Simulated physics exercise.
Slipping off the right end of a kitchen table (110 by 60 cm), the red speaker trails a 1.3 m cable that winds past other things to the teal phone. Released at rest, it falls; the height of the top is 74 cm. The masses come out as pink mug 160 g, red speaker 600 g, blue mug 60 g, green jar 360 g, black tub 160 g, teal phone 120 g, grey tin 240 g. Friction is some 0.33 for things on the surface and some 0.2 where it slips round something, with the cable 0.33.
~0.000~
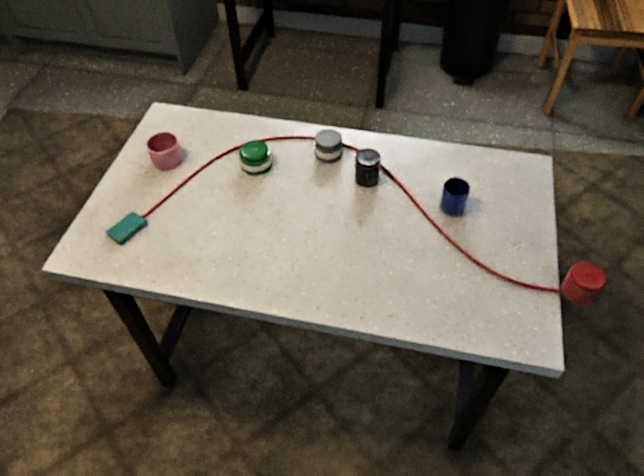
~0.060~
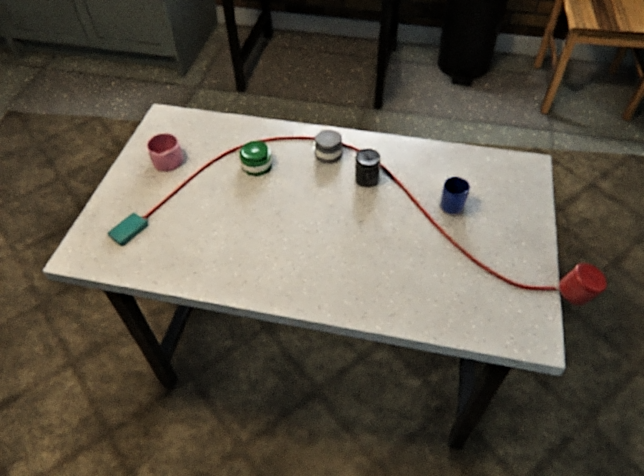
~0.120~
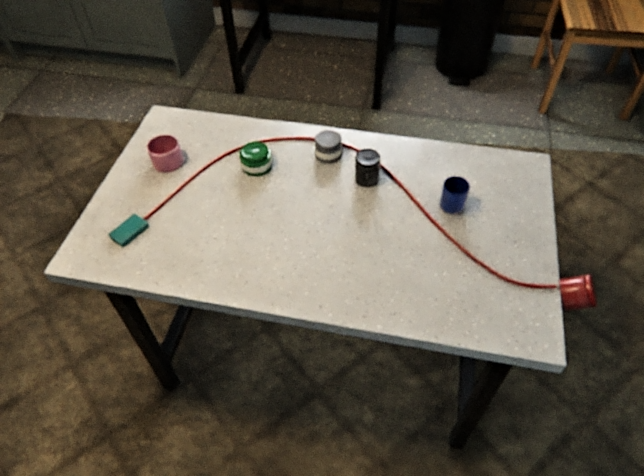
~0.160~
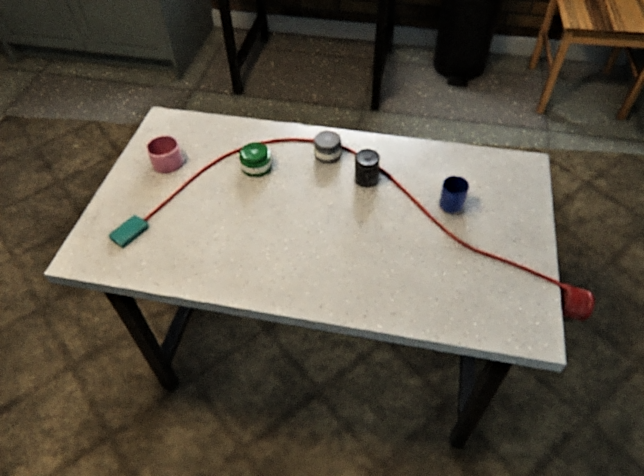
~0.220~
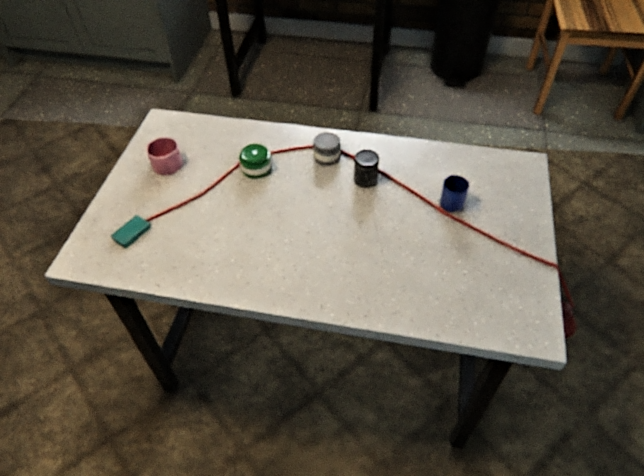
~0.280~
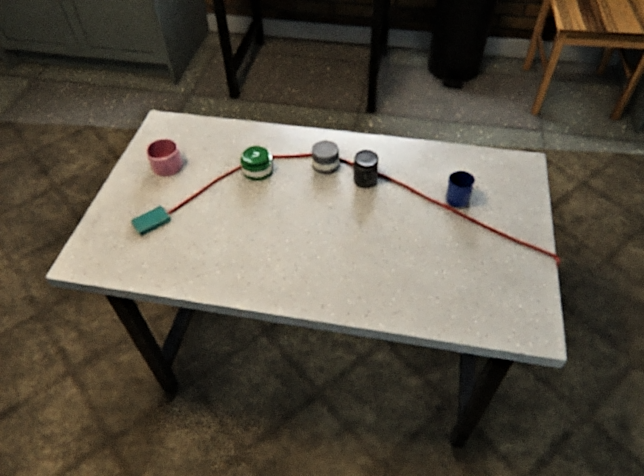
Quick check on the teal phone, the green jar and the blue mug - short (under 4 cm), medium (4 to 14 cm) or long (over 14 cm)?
Check: Teal phone long, green jar medium, blue mug long.
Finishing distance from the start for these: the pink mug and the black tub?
The pink mug ends up 0 cm from where it began, and the black tub 6 cm.
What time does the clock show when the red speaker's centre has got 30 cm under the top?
Estimate: About 0.34 s.
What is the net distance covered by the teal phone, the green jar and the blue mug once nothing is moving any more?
Teal phone over the edge, green jar 8 cm, blue mug over the edge.
After 0.5 s, the cable's tail end at (278, 157); teal phone 41 cm off its start, green jar 5 cm off its start, blue mug 5 cm off its start.
After 0.7 s, the cable has left the top; teal phone over the edge, green jar 8 cm off its start, blue mug 7 cm off its start.
After 1.0 s, the cable has left the top; teal phone over the edge, blue mug 33 cm off its start at (560, 138), green jar 8 cm off its start at (282, 161).
After 1.2 s, the cable has left the top; teal phone over the edge, blue mug over the edge, green jar 8 cm off its start.
After 2.4 s, the cable has left the top; teal phone over the edge, blue mug over the edge, green jar 8 cm off its start at (282, 161), red speaker over the edge.
